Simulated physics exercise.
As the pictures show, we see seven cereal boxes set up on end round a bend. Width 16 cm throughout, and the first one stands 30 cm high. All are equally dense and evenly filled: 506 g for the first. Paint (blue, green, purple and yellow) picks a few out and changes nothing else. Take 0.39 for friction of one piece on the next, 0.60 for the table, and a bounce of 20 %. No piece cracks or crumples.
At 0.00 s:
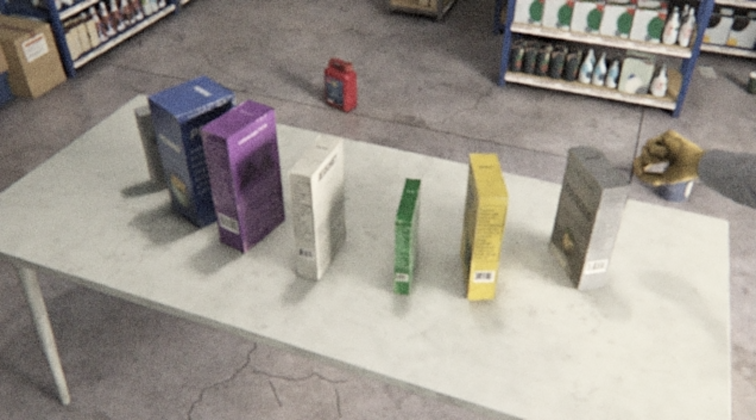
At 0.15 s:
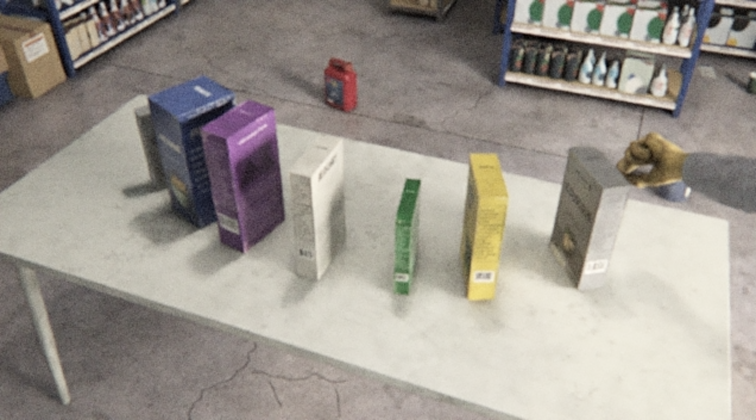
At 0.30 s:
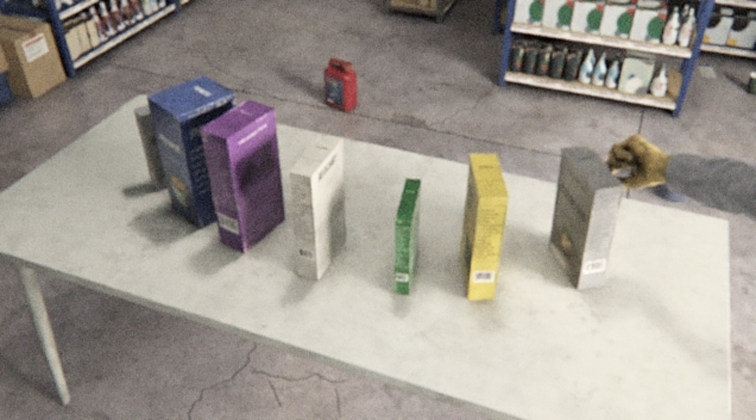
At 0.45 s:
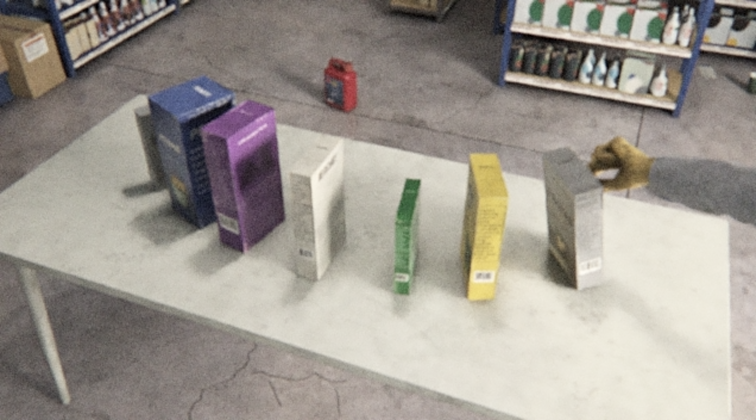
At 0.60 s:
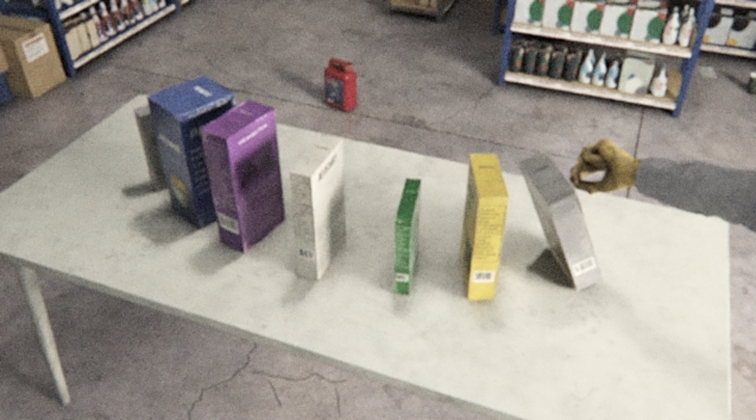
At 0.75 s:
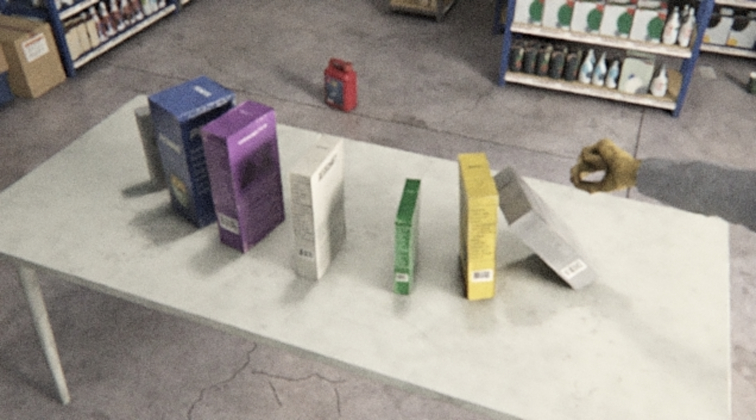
In a storeroom with a concrete floor and stocked shelves, a fixed camera looks down on a pale table. Upright boxes stand in a curving row, blue, purple, white, green, yellow and grey from left to right, with a red container on the floor behind. A gloved hand enters from the right and pushes the grey box, which leans left against the yellow one, tilting it slightly.
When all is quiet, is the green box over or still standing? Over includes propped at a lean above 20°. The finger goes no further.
That box goes over.
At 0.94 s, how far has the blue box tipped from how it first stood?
Roughly 0°.
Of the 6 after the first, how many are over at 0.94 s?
At that moment 1.
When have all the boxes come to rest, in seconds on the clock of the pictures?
Around 2.0 s.
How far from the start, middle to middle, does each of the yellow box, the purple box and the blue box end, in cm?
Moved: Yellow 20, purple 0, blue 0.
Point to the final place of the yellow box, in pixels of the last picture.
At about (403, 255).
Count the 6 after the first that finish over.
It comes to 2.
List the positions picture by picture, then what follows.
In the first frame (each place is the centre of the face we see best), finger (644, 168) 7 cm from the first box; green box (402, 260); blue box (174, 166); yellow box (487, 252); the others all in place.
In the second frame, finger (627, 171) 27 mm from the first box; green box (402, 260).
In the third frame, finger pushing; green box (402, 260); the others all in place.
In the fourth frame, finger (593, 175) pushing; green box (402, 260); the others all in place.
In the fifth frame, finger (581, 177) stopped; green box (402, 260); the others all in place.
In the sixth frame, finger (581, 177) stopped; green box (402, 260); yellow box (483, 251) tilted 5°; blue box (174, 166); one has shifted.
By 0.94 s, 1 of the 6 other boxes over; green box tilted 10°; yellow box tilted 32°.
By 1.12 s, 2 of the 6 other boxes over; green box lying flat; yellow box tilted 72°.
When it is over (2.1 s), 2 of the 6 other boxes over; green box lying flat; yellow box tilted 74°; purple box unmoved. Four left standing. In pixels of the last frame, middles, green box near (364, 265), yellow box near (403, 255).
